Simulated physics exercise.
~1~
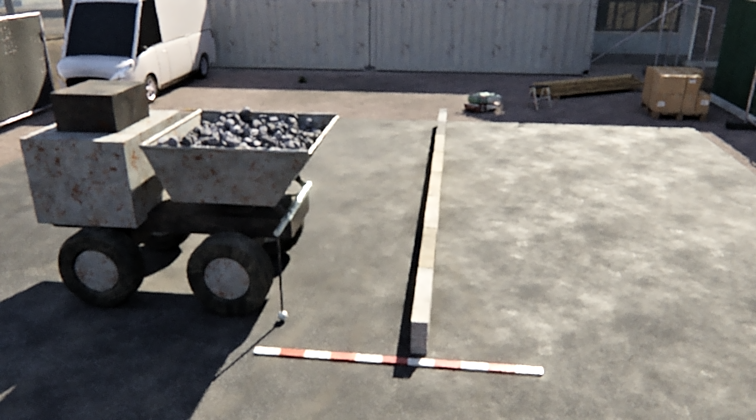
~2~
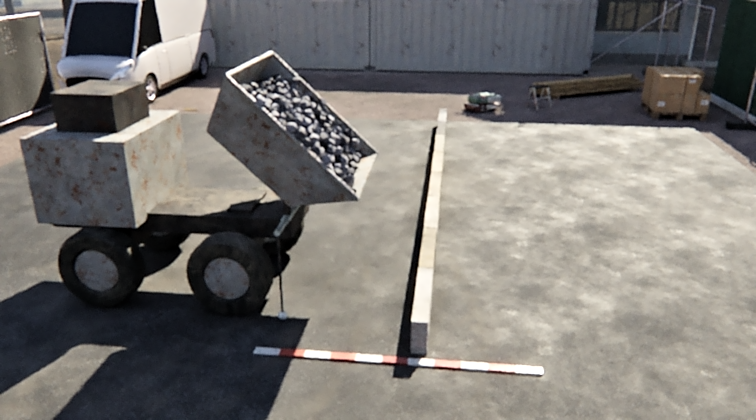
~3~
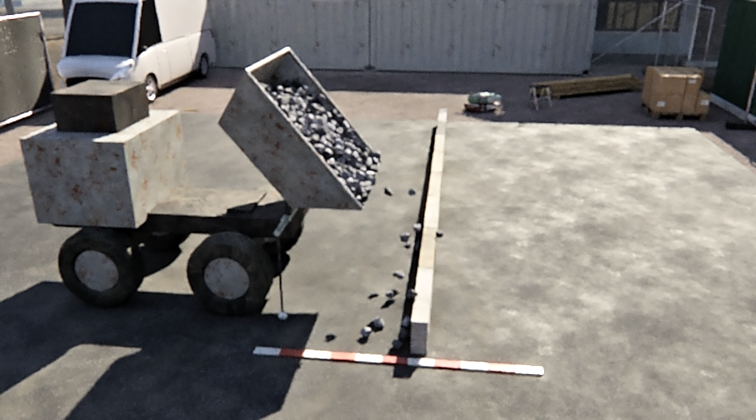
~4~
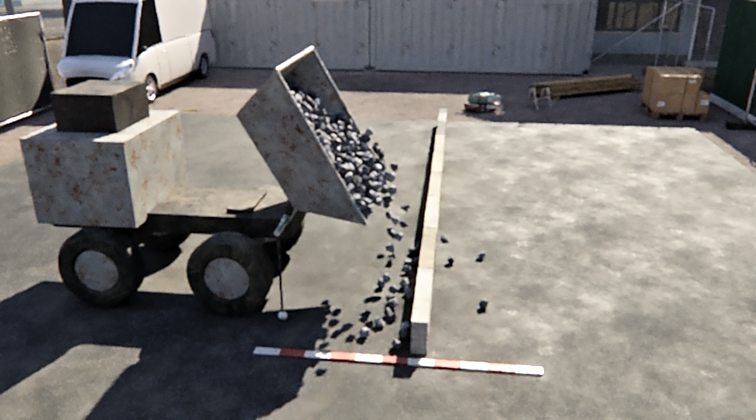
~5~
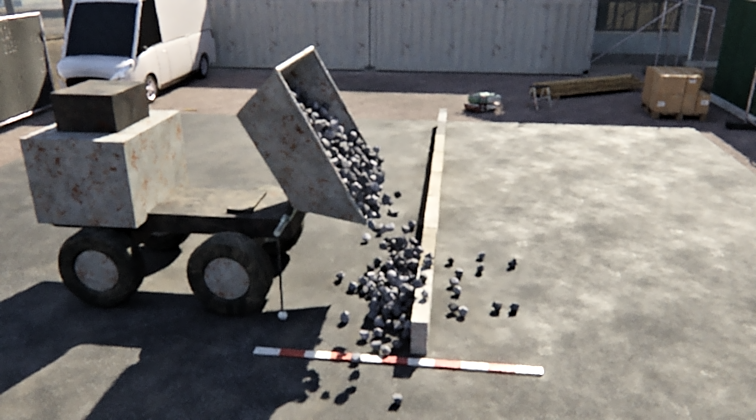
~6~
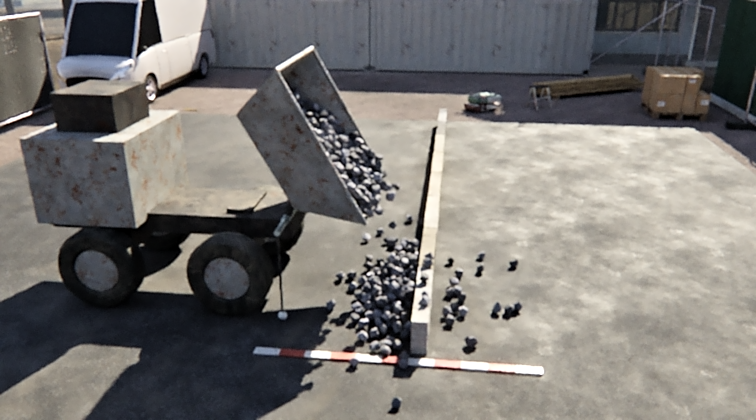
A rusty, pale dumper with dark wheels stands at the left of a sunlit paved yard, seen from above, its skip full of grey stones. A long pale kerb lies to its right, a red and white striped staff crosses near its end, and a white van and containers stand behind. The skip tips up to the right, at first keeping its load. As it tilts further, stones trickle out, then pour down beside the kerb, a few scattering beyond it. Finally the skip stays steeply raised, still holding many stones, above a heap mostly on the dumper's side.
